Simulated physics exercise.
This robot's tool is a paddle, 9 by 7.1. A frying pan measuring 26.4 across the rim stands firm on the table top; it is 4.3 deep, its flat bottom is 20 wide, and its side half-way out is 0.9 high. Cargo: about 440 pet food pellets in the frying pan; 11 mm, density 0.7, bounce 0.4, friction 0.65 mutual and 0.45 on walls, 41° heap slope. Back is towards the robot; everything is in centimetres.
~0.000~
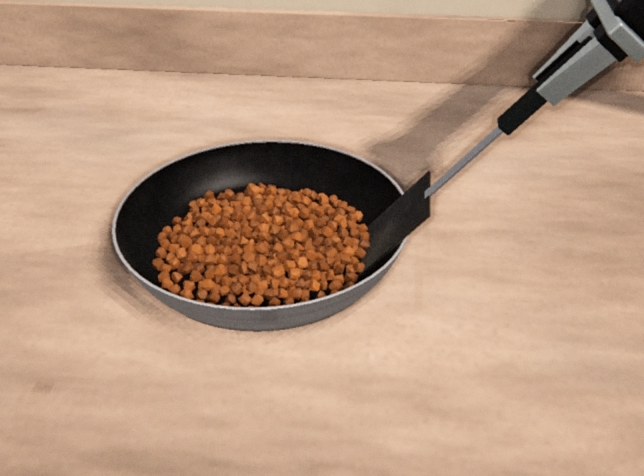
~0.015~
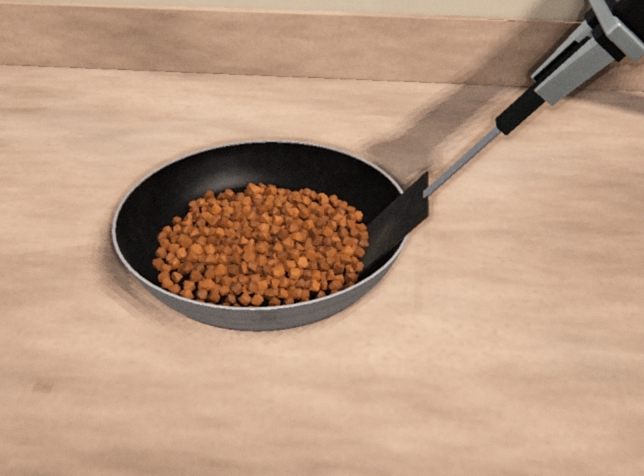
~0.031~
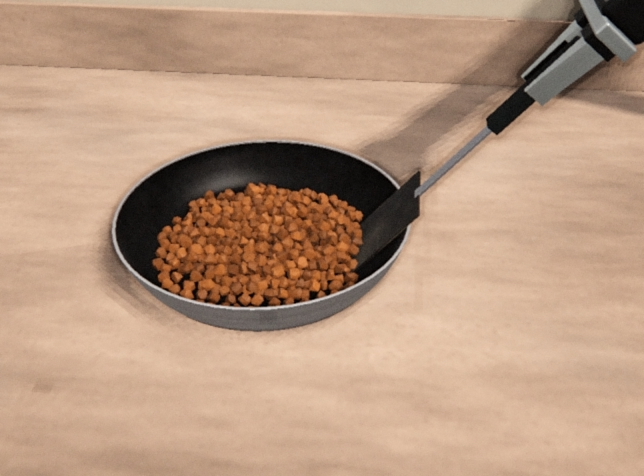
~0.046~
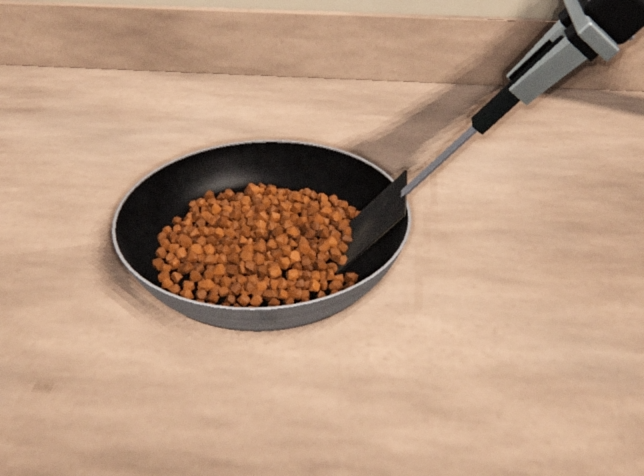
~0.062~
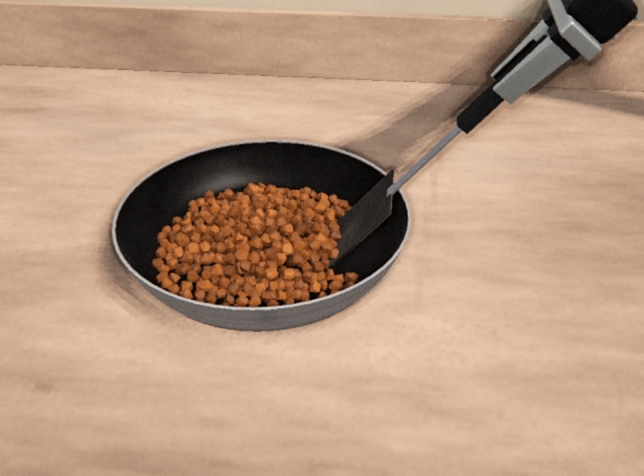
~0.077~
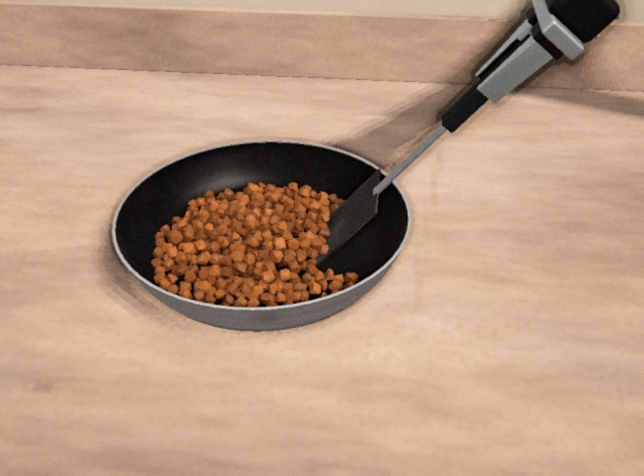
A robotic arm in black and grey reaches in from the upper right over a pale wood-look table top, seen from above at an angle, with a raised strip along the back. A black frying pan with a grey outside stands left of centre, holding a heap of orange-brown pellets. The arm slides its dark paddle slowly leftward inside the pan, pushing the pellets at the heap's right edge, while the pan and camera stay still.
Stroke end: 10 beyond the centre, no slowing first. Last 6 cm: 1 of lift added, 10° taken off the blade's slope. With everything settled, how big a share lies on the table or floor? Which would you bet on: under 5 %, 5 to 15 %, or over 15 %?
I would bet on 5 to 15 %.
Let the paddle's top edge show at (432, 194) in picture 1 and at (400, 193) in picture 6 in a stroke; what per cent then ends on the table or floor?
About 5 per cent.
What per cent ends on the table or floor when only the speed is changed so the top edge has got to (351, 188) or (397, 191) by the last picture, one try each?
First try around 20 %, second try around 5 %.
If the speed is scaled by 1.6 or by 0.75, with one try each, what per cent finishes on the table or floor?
Around 20 per cent and around 5 per cent.
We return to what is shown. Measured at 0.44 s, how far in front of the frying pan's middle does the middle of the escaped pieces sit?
Roughly 16 centimetres ahead.
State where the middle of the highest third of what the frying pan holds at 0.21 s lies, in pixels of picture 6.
Roughly pixel (185, 216).
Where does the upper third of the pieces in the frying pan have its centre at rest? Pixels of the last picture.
It is centred near (156, 216).
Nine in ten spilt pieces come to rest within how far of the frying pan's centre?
Roughly 20 cm.
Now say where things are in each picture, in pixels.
In the first frame, paddle top edge at (430, 192), sloping 51°; upper third of the load around (265, 231), from x 160 to 365, top at y 185; 439 in the frying pan.
In the second frame, paddle top edge at (428, 192), sloping 51°; upper third of the load around (265, 231), from x 160 to 365, top at y 185.
In the third frame, paddle top edge at (419, 192), sloping 51°; upper third of the load around (270, 232), from x 160 to 355, top at y 185.
In the fourth frame, paddle top edge at (406, 191), sloping 51°; upper third of the load around (272, 231), from x 160 to 355, top at y 185.
In the fifth frame, paddle top edge at (392, 191), sloping 51°; upper third of the load around (269, 229), from x 160 to 355, top at y 185.
In the sixth frame, paddle top edge at (378, 190), sloping 51°; upper third of the load around (265, 226), from x 155 to 355, top at y 185; 439 in the frying pan.
By 0.14 s, sloping 51°, highest piece 5 above the table; 439 in the frying pan.
By 0.21 s, sloping 48°, highest piece 5 above the table; 439 in the frying pan.
By 0.44 s, sloping 41°, highest piece 6 above the table; 408 in the frying pan, 29 on the table or floor, 2 on the blade or in flight.
By 1.49 s, sloping 41°, highest piece 6 above the table; 407 in the frying pan, 32 on the table or floor.
Final count, 407 in the frying pan, 32 on the table or floor. That is 7 % on the table or floor.
